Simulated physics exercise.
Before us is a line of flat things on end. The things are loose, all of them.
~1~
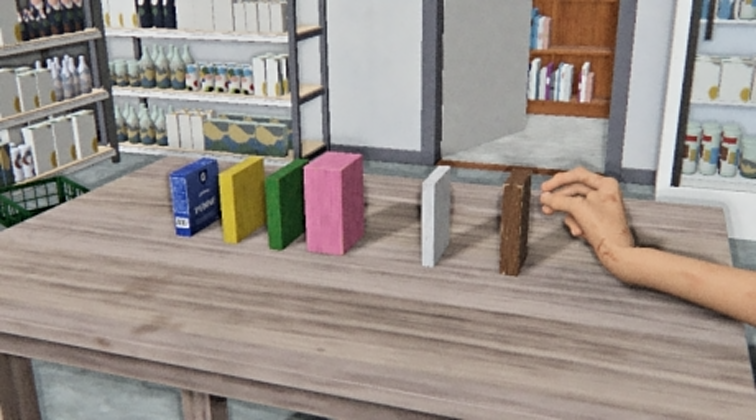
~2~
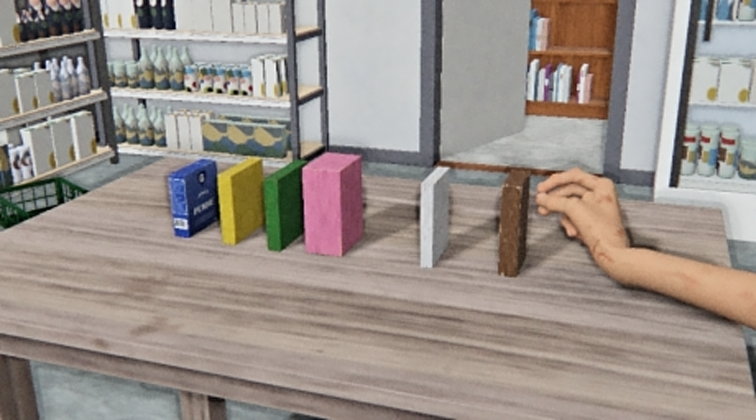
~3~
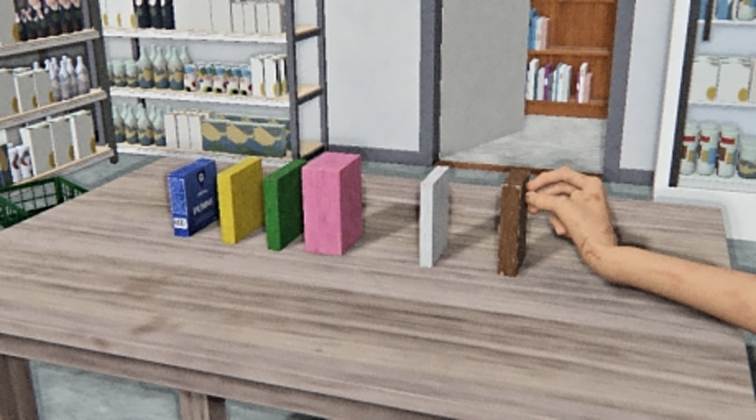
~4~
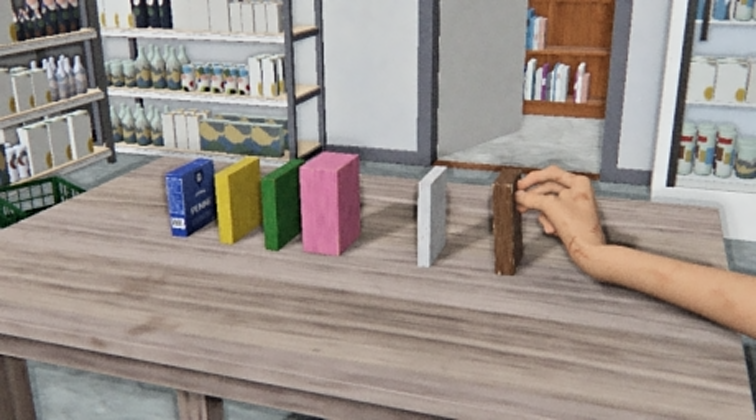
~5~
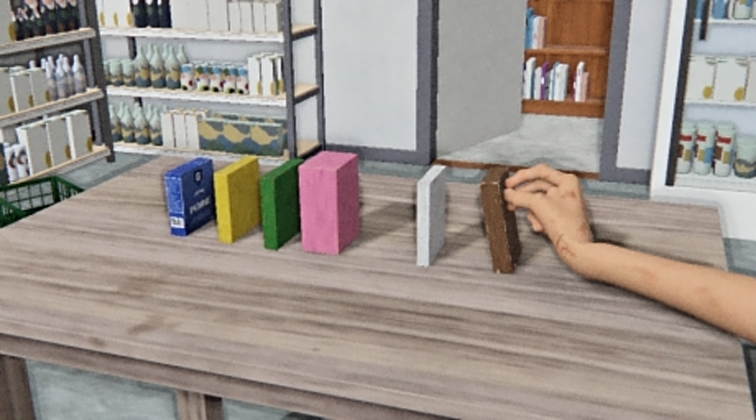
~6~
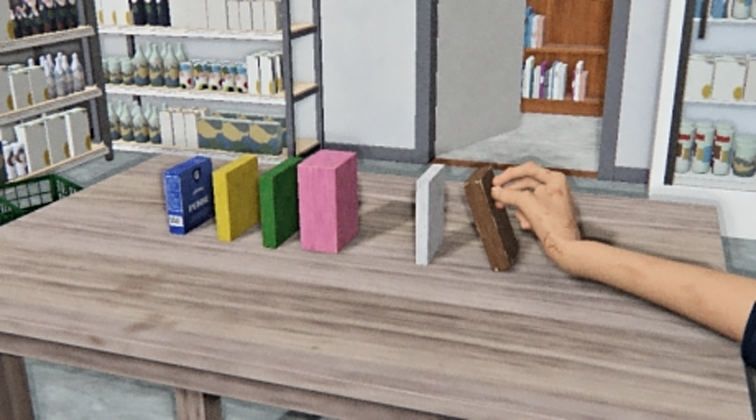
A hand pushes the brown block leftward, tilting it toward the upright white block.
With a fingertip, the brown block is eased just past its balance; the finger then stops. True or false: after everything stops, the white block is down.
True.
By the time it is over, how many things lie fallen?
Total: 2.
Then, 0.20 s after the last picture, brown block 67° over; white block tipped 32° from how it was near (407, 214).
Then, 0.30 s after the last picture, brown block 80° over; white block on its side near (383, 234).
Then, 0.40 s after the last picture, brown block 81° over; white block on its side near (381, 242).
At rest, tipped over on the table, white block; the other 3 in place. Seen from the same camera at the end, white block near (381, 242).
